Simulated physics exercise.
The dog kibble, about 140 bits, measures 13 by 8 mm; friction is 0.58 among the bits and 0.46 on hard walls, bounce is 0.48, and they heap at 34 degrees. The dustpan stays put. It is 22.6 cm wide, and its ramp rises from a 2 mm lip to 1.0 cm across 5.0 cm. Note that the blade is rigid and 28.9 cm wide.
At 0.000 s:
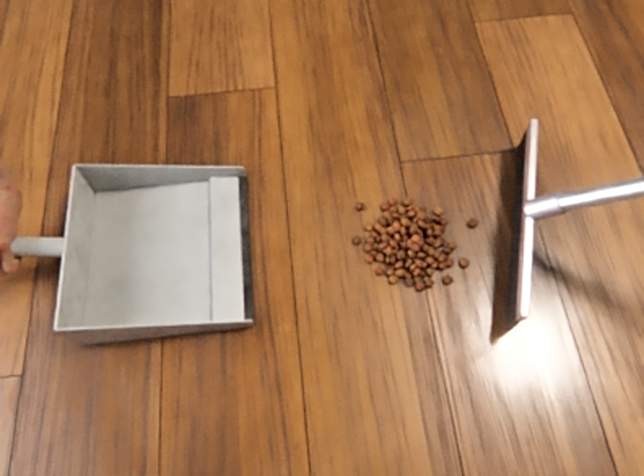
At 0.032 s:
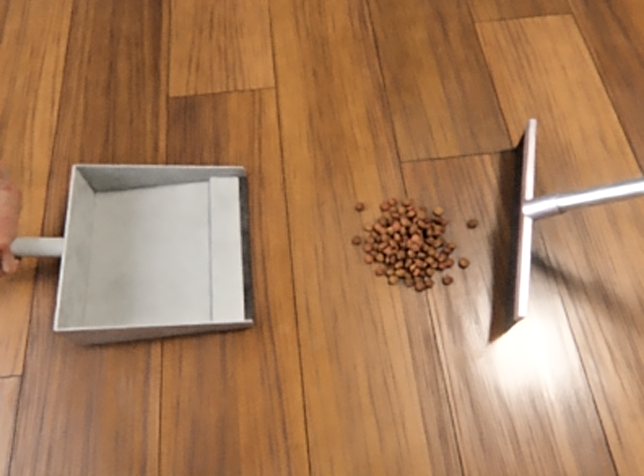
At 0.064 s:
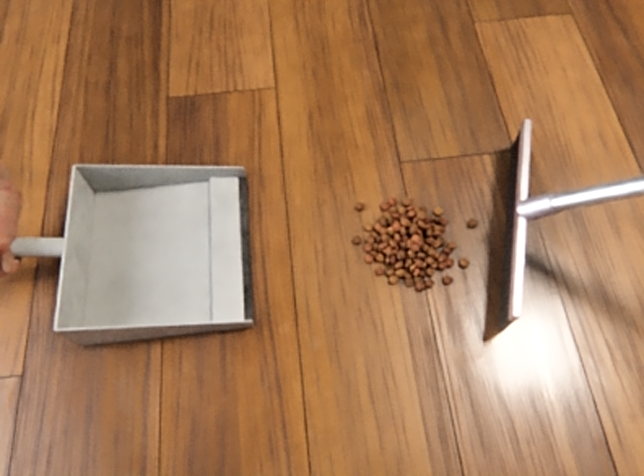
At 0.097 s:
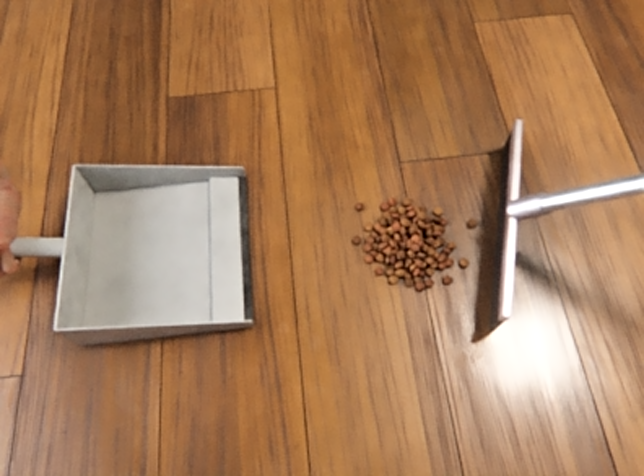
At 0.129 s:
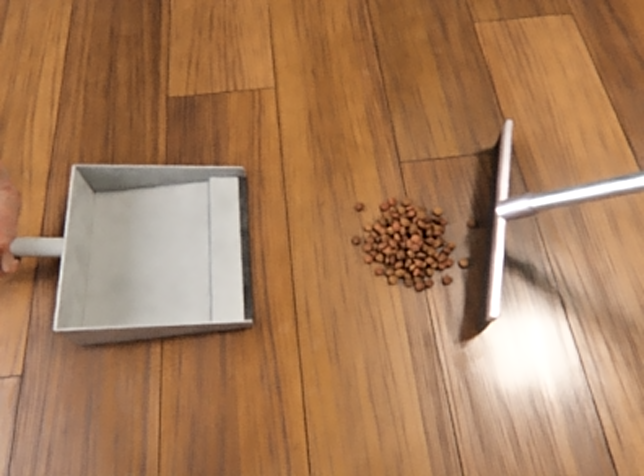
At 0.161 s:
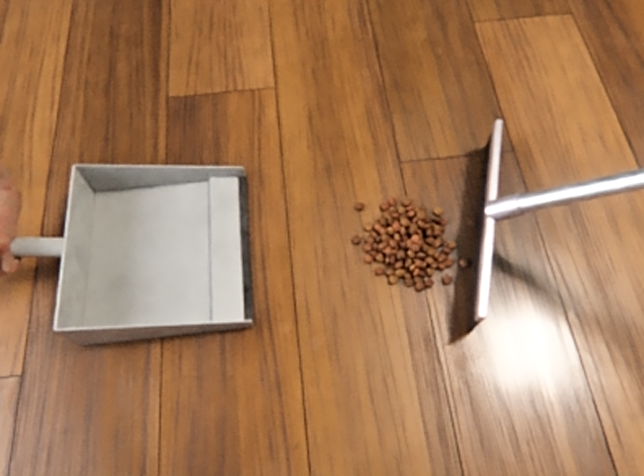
A hand at the left edge grips the handle of a grey metal dustpan lying on a brown wood-plank floor, seen from above at a slant. A small heap of reddish-brown kibble sits near the middle, with a thin upright blade on a silver pole to its right. The blade slides a short way left to the heap's edge, while the dustpan, heap and camera stay still.
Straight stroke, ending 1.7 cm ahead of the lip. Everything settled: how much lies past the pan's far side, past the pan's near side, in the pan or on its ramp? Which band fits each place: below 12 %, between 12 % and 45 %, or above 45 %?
Past the pan's far side: A meagre share; past the pan's near side: A meagre share; in the pan or on its ramp: A meagre share.
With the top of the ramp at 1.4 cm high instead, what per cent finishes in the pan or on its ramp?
With that ramp, near 5 per cent.
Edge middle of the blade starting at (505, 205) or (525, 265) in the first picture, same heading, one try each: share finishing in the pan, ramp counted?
Close to 20 in a hundred, then close to 0 in a hundred.
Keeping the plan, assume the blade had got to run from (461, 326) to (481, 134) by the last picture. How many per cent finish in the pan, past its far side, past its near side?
Per cent by place - pan 5, far side 0, near side 0.
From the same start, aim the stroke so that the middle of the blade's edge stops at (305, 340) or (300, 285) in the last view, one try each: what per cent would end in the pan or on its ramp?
Close to 0 and 0 in a hundred, in that order.
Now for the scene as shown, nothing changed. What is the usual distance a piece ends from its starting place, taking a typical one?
Some 20 cm.
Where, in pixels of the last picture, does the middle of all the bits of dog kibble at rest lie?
Approximately (269, 236) in the last picture.
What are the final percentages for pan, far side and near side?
Far side 0, near side 0, pan 10.
After 0.45 s, middle of the blade 19 cm from the lip; 0 % over the lip, far side 0 %, near side 0 %.
Then, at 0.64 s, middle of the blade 11 cm from the lip; 0 % over the lip, far side 0 %, near side 0 %.
Then, at 0.95 s, middle of the blade 6 cm from the lip; 5 % over the lip, far side 0 %, near side 0 %.
In the end, at 1.3 s, far side 0 %, near side 0 %, pan 10 %, in front of the lip or behind the blade 90 %.
